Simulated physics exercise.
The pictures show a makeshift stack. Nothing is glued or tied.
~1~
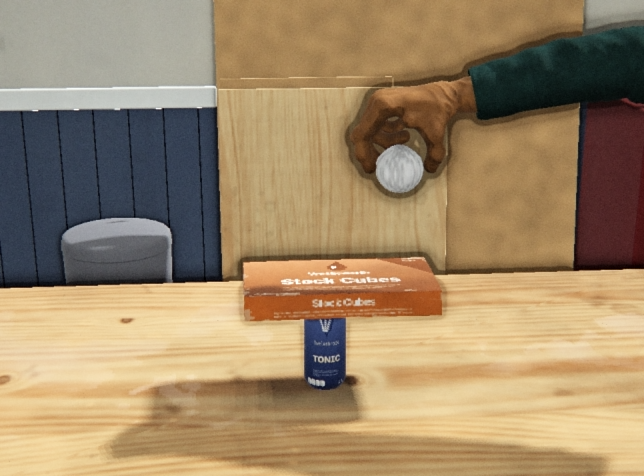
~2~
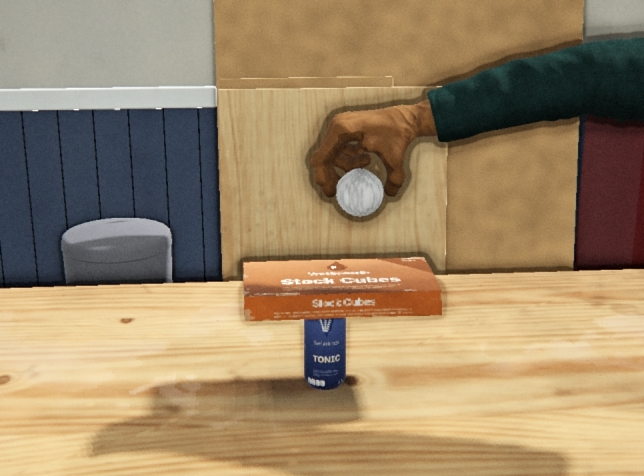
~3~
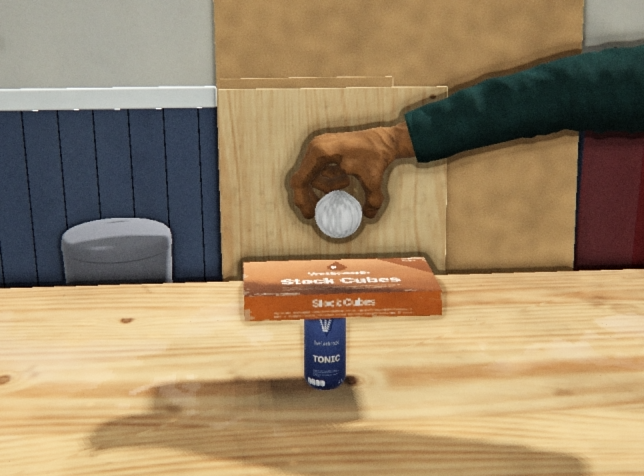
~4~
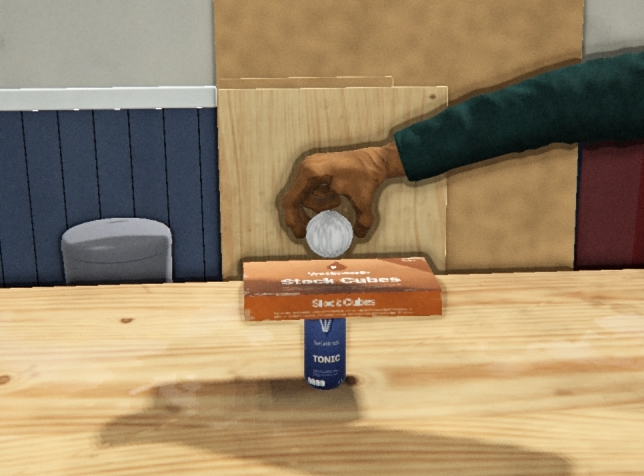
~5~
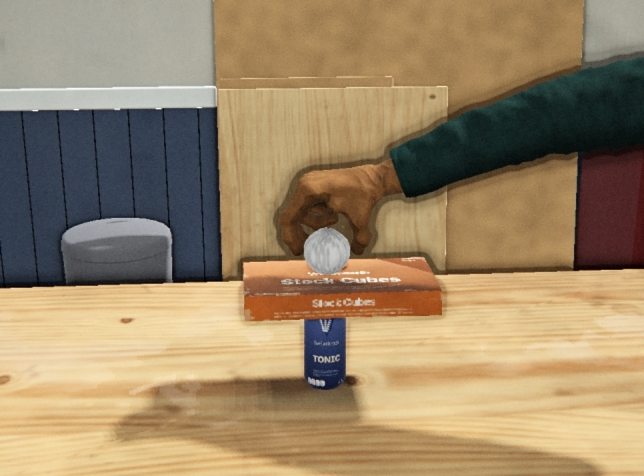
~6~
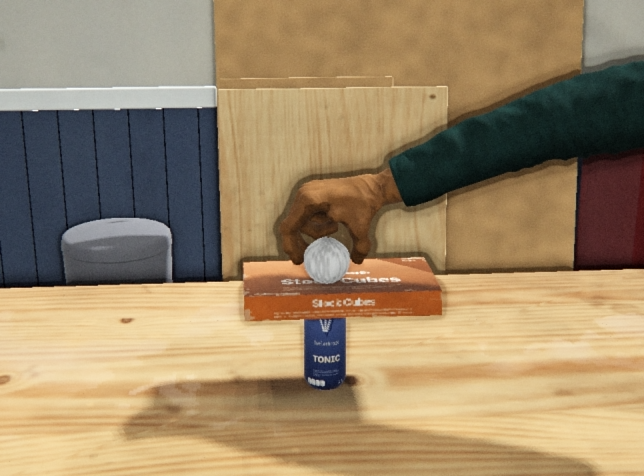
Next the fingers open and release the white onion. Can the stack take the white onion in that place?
It keeps its balance.
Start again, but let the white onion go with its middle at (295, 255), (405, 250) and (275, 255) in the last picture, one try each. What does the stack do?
First, it keeps its balance; second, it gives way; third, it holds.
Then, 0.20 s after the last picture, nothing has stirred.
Then, 0.40 s after the last picture, white onion resting near (327, 261).
Then, 1.00 s after the last picture, white onion resting near (328, 261).
At rest, all 3 in place. Seen from the same camera at the end, white onion near (328, 261). The stack holds.
